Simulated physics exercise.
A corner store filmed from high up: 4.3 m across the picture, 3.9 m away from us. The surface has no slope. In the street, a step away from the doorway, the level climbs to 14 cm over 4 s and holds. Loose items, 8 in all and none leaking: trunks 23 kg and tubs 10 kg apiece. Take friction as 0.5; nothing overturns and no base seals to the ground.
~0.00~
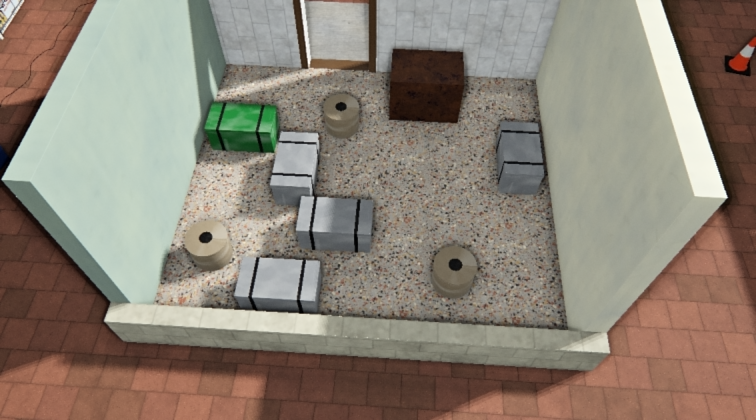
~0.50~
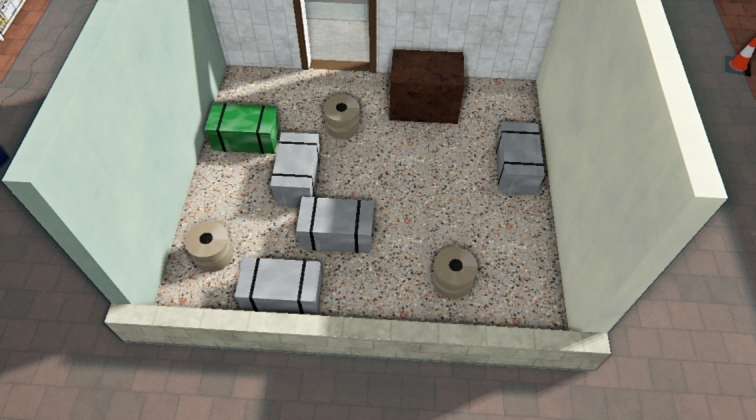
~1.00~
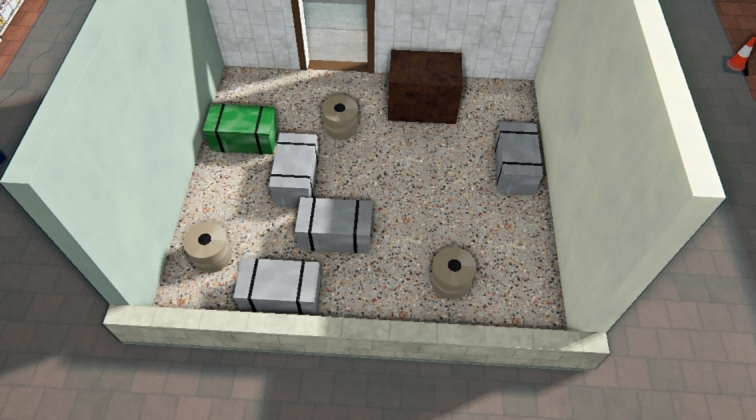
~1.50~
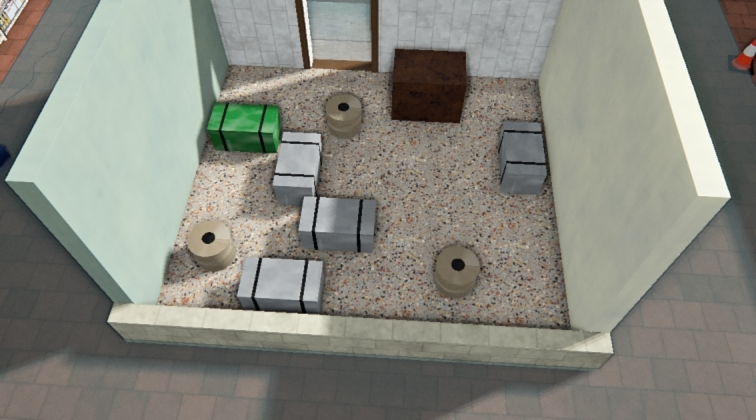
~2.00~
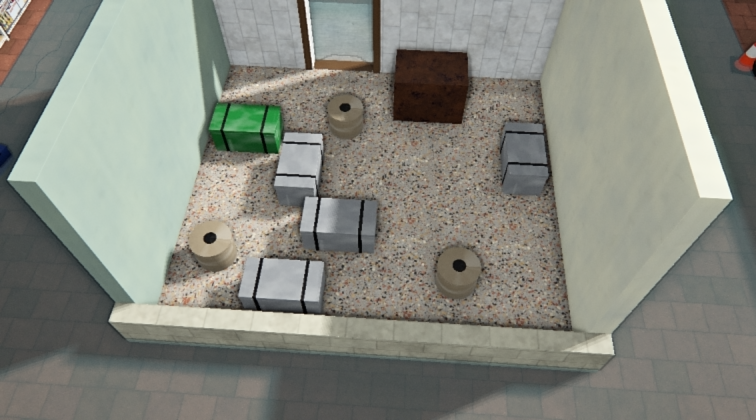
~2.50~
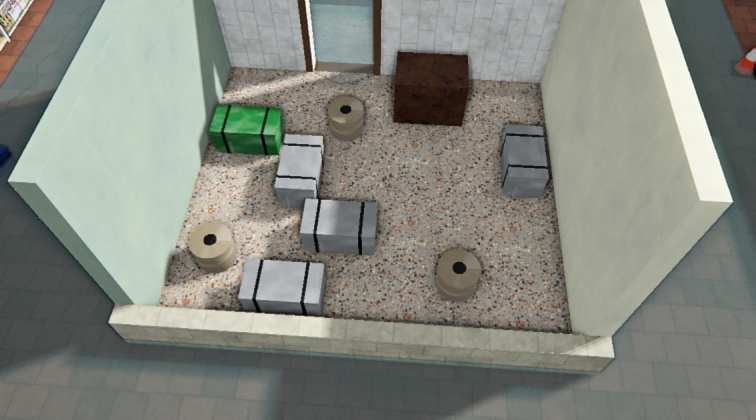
Outside a corner store seen from high up, a green trunk, four grey ones, three round tubs and a dark brown box sat still near the doorway, while the paving around them turned from reddish to grey.
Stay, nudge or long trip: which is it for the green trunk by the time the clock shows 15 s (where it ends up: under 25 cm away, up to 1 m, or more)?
Green trunk barely shifts.
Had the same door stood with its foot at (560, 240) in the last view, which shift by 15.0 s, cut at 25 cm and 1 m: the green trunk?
In that case the green trunk holds its place.
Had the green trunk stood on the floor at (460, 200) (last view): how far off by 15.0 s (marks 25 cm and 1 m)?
It holds its place.
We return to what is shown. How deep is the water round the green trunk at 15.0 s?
About 5 cm.
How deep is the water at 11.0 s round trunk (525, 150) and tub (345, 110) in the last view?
About 3 and 5 cm.
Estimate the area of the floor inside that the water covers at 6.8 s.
Some 9.0 m2.
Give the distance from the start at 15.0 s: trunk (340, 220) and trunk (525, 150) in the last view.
In that order: 5 cm, 0 cm.
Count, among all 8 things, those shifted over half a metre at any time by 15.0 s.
1 of them.
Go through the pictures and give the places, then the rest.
In the first frame, the green trunk at (241, 117) rests on the ground; 0.0 m2 under water; 0 of 8 have shifted.
In the second frame, the green trunk at (241, 118), on the bottom; water covers 0.0 m2; 0 of 8 have shifted.
In the third frame, the green trunk at (239, 118) rests on the ground; 0.0 m2 under water; 0 of 8 have shifted.
In the fourth frame, the green trunk at (243, 117) rests on the ground; water covers 0.0 m2; 0 of 8 have shifted.
In the fifth frame, the green trunk at (245, 118) rests on the ground; 0.0 m2 under water; 0 of 8 have shifted.
In the sixth frame, the green trunk at (246, 119), on the bottom; 0.1 m2 under water; 0 of 8 have shifted.
After 3.5 s the green trunk is near (246, 119), 0.0 m from its start, aground; 0 afloat.
After 6.8 s the green trunk is near (246, 119), 0.0 m from its start, aground; 0 afloat.
After 11.0 s the green trunk is near (246, 119), 0.0 m from its start, aground; 0 afloat.
After 15.0 s the green trunk is near (246, 119), 0.0 m from its start, aground; 1 afloat.
